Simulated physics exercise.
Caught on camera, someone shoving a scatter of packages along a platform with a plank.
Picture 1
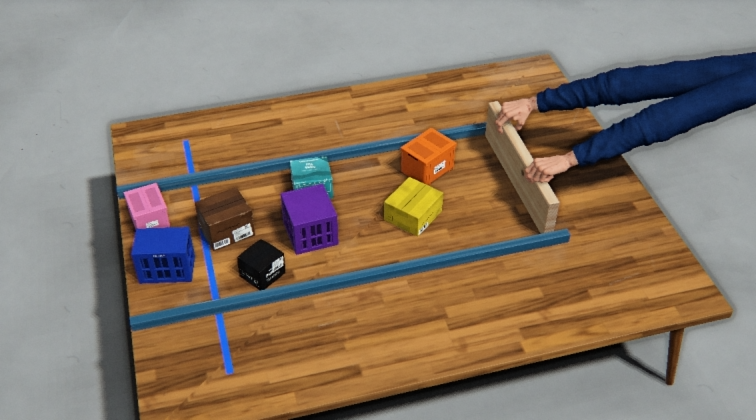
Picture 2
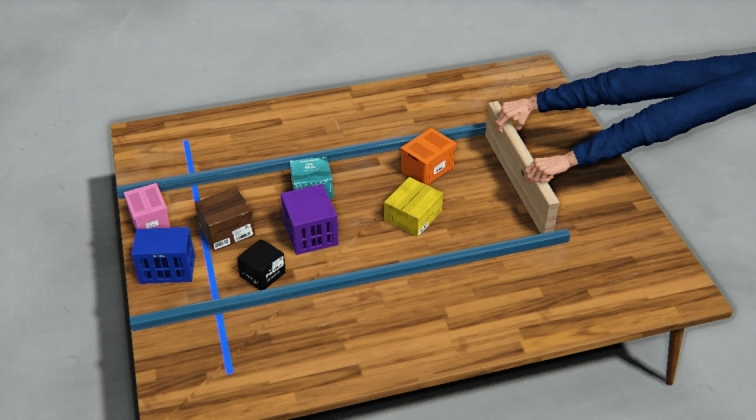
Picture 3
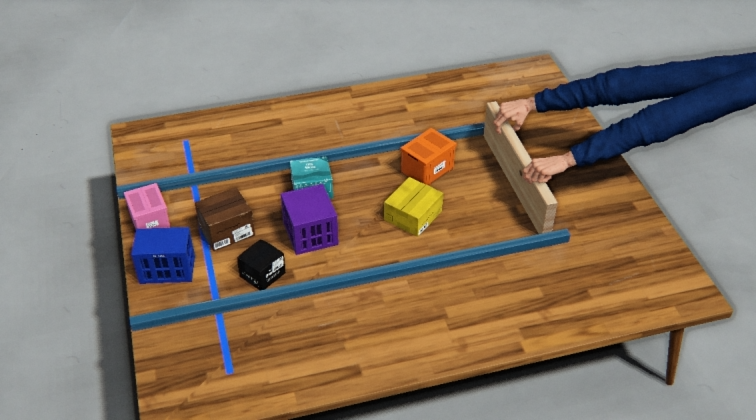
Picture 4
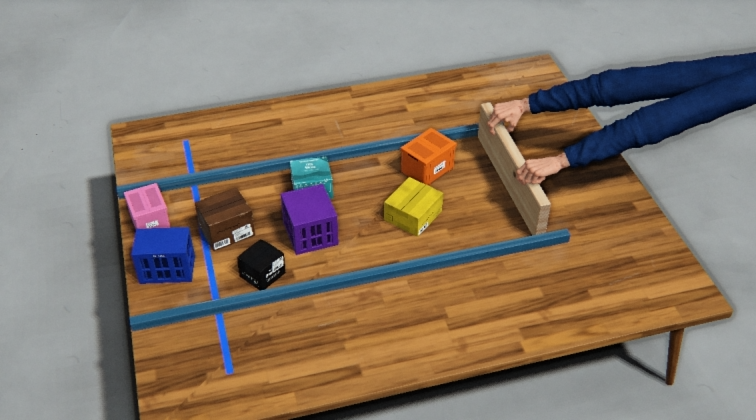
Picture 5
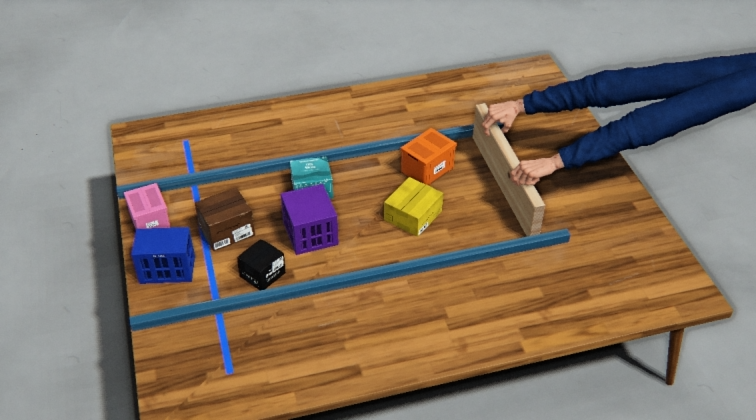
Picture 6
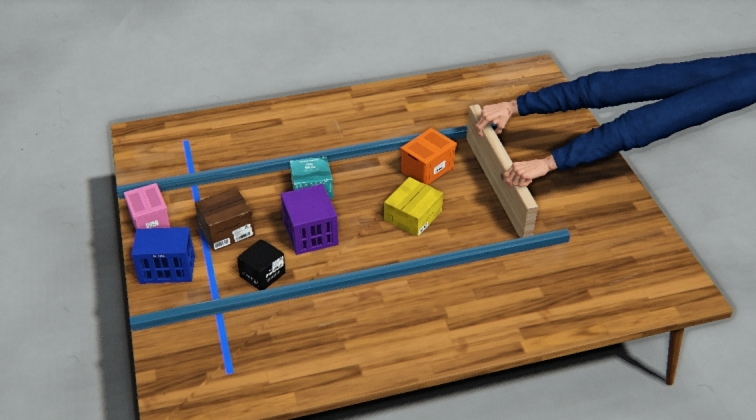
A wooden table on a grey floor is seen from above at an angle, with two blue rails running across it and a bright blue line crossing near the left end. Between the rails sit pink, blue, brown, black, teal, purple, yellow and orange boxes and crates, left to right. Two blue-sleeved arms slide a plank slightly leftward from the right, while the packages and camera stay still.
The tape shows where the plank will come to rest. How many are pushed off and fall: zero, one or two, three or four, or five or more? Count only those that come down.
Outcome: The number that fall off is three or four.
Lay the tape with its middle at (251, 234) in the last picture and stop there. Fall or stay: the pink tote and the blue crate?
The pink tote drops off; the blue crate is kept.
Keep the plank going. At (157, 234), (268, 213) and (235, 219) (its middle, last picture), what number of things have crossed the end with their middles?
It would be 5, 1 and 3.
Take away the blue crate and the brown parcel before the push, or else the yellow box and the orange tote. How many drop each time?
It would be 1 and 1.
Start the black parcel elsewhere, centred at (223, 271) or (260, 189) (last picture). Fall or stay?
In turn it survives; comes down.
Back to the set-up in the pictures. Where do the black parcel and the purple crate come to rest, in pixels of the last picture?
The black parcel stops around (191, 285); the purple crate around (132, 243).
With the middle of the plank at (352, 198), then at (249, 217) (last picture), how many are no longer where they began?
First 4, then 8.
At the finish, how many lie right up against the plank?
The number is 3.
A little later, none off yet; pink tote at rest near (148, 211); blue crate at rest near (164, 256); brown parcel at rest near (225, 219).
When it is over, the number that fall off is three or four; down, brown parcel, blue crate and pink tote.
